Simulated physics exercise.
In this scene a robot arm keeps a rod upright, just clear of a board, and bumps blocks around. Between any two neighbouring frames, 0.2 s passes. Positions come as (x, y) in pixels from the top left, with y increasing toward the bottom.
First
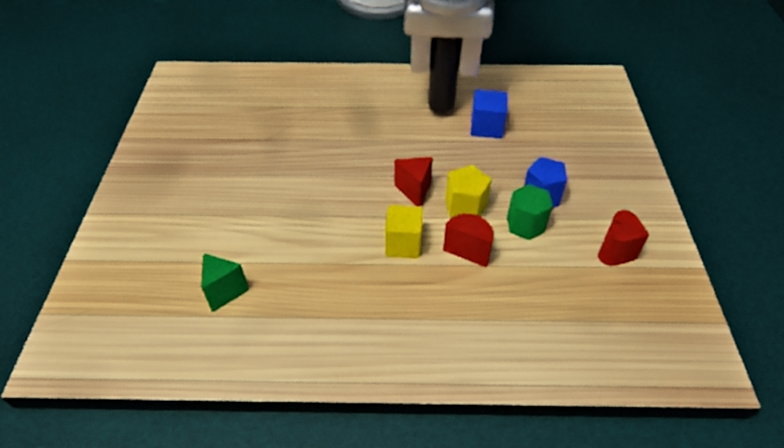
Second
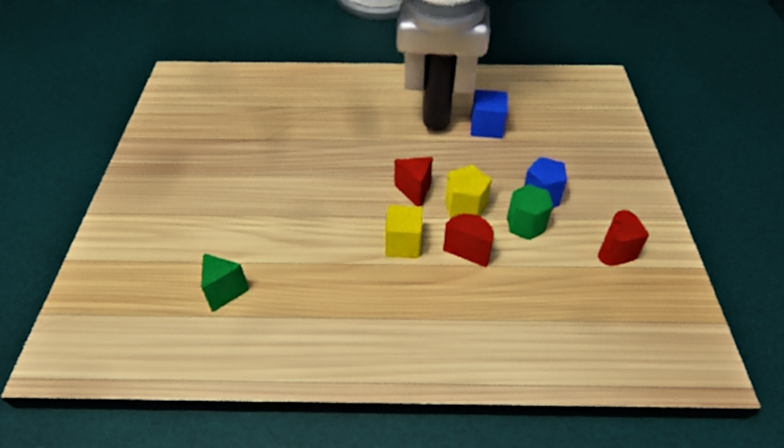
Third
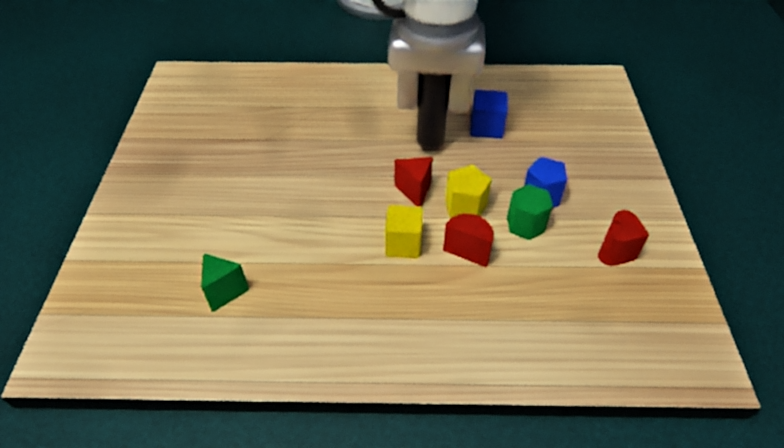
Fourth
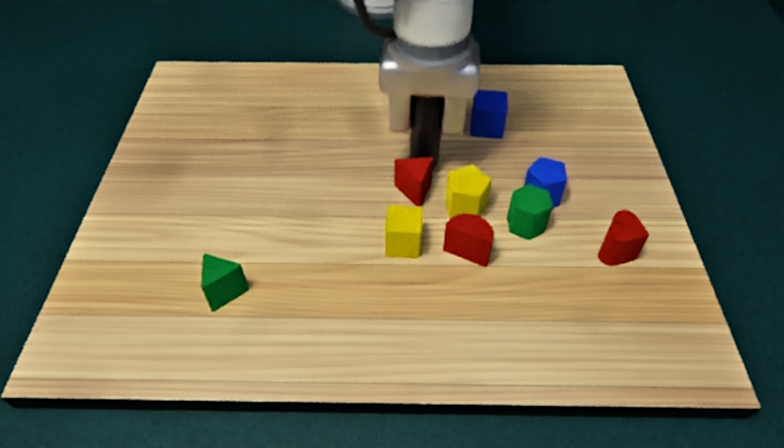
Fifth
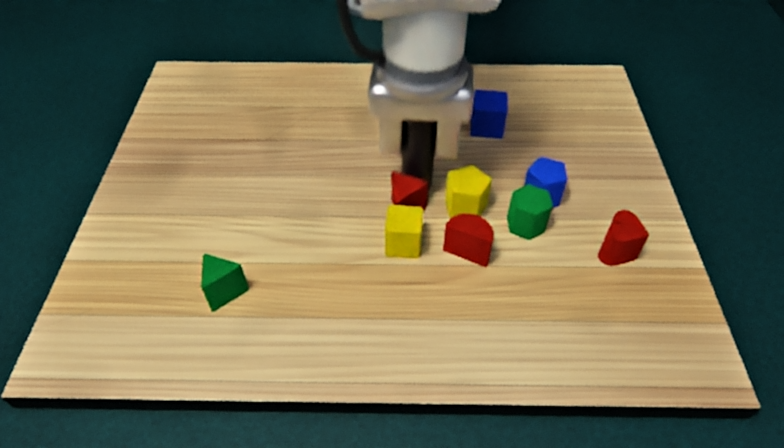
A robotic arm with a dark rod reaches in from the top edge of a pale wooden board on a dark green surface, seen from above at a steady angle. Red, yellow, blue and green blocks cluster right of centre, with a red one farther right and a green triangular one at lower left. The rod slides down and slightly left past the blue cube, then nudges the red triangular block slightly toward the yellow square one.
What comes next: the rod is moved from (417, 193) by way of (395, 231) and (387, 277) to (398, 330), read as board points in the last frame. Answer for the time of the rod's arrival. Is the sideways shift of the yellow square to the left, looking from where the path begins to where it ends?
Yes, it checks out.
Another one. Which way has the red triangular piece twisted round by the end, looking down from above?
The turn is clockwise.
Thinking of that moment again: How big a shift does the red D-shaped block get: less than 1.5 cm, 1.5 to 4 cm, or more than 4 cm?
Distance: Less than 1.5 cm.
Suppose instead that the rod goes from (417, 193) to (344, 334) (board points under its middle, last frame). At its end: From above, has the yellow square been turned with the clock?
Final answer: No.
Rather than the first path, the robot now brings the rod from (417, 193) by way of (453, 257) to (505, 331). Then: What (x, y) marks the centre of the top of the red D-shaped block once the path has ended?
Top centre: (512, 253).
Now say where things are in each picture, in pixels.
In the first picture, lower end of the rod at (441, 104), tops of blocks, yellow square at (404, 218), red triangular piece at (416, 166), yellow pentagon at (469, 180), red D-shaped block at (472, 225).
In the second picture, rod at (436, 121), blocks as before.
In the third picture, rod at (430, 140), blocks as before.
In the fourth picture, rod at (424, 161), blocks as before.
In the fifth picture, rod at (417, 185), yellow square at (404, 218), red triangular piece at (406, 184), yellow pentagon at (469, 180), red D-shaped block at (472, 225).
The first path, step by step. One third of the way, rod at (395, 223); yellow square at (403, 234), turned 45° anticlockwise; red triangular piece at (371, 221).
Two thirds of the way, rod at (387, 270); yellow square at (414, 276), turned 65° anticlockwise; red triangular piece at (355, 242), turned 65° clockwise.
At the end, rod at (398, 323); yellow square at (438, 306), turned 100° anticlockwise; red triangular piece at (355, 242), turned 65° clockwise; yellow pentagon not moved; red D-shaped block not moved.
